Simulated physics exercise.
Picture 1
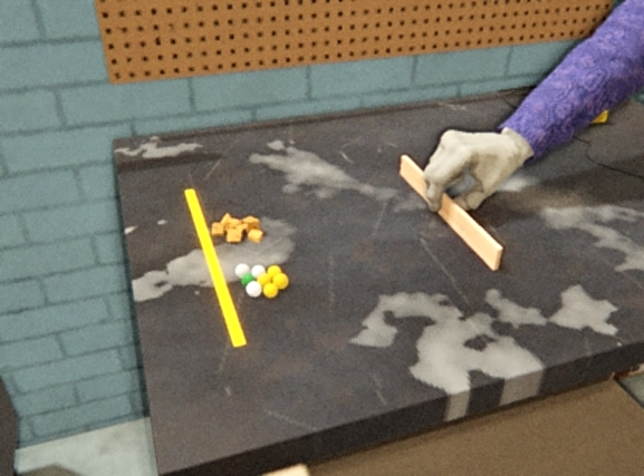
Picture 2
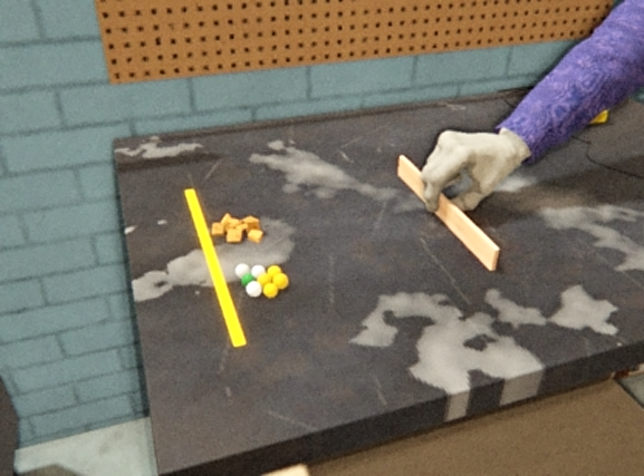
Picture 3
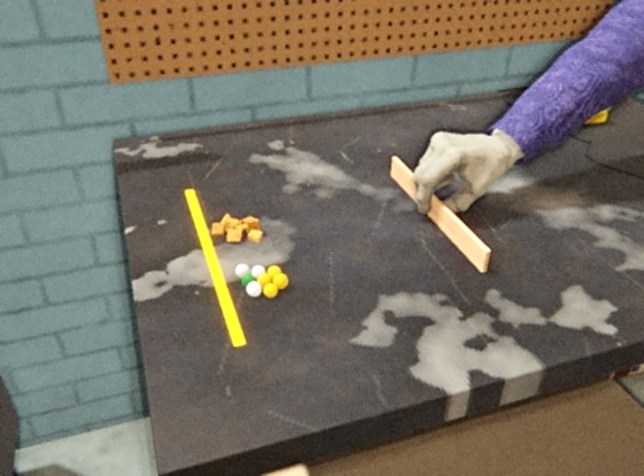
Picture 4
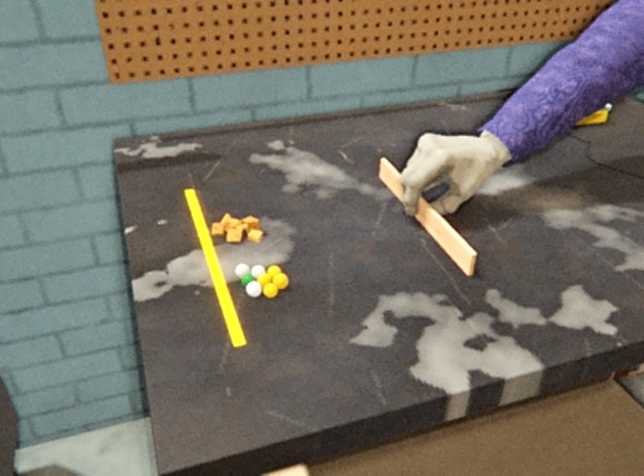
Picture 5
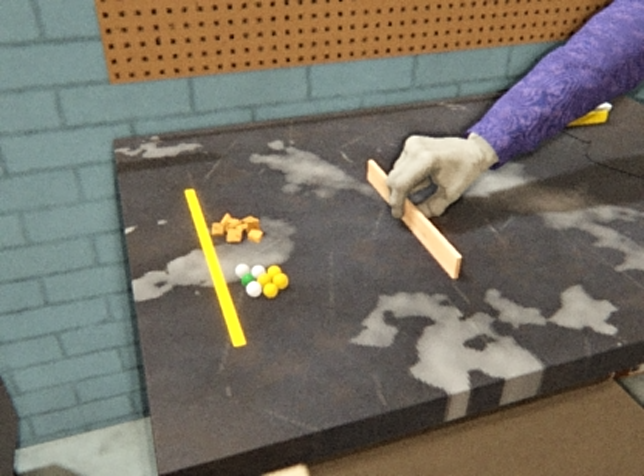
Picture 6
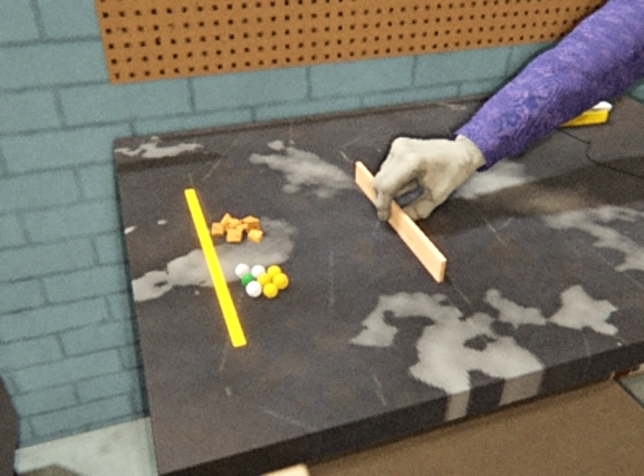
A gloved hand in a purple sleeve slides a pale strip of wood slowly leftward, a short distance, over a dark, grey-blotched tabletop, seen from above at an angle by a still camera. Small orange-brown squares and, nearer the viewer, white, yellow and green balls lie motionless beside a yellow tape line at left. Behind the table stand a blue-green brick wall and brown pegboard.
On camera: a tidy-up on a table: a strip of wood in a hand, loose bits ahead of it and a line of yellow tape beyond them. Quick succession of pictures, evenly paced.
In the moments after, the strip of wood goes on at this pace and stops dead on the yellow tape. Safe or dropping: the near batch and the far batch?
As I see it, the near batch ends up partly off. The far batch ends up fully on.
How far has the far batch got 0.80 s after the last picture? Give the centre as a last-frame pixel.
About (181, 237).
Then, 0.39 s after the last picture, strip of wood still moving, near (299, 222); near batch all on the table, its front near (243, 271); far batch all on the table, its front near (218, 230).
Then, 0.80 s after the last picture, strip of wood stopped at the yellow tape; near batch all on the table, its front near (180, 284); far batch all on the table, its front near (165, 240).
Then, 1.08 s after the last picture, strip of wood stopped at the yellow tape; near batch most over the edge; far batch all on the table, its front near (164, 240).
At rest, strip of wood stopped at the yellow tape; near batch all over the edge; far batch all on the table, its front near (164, 240).
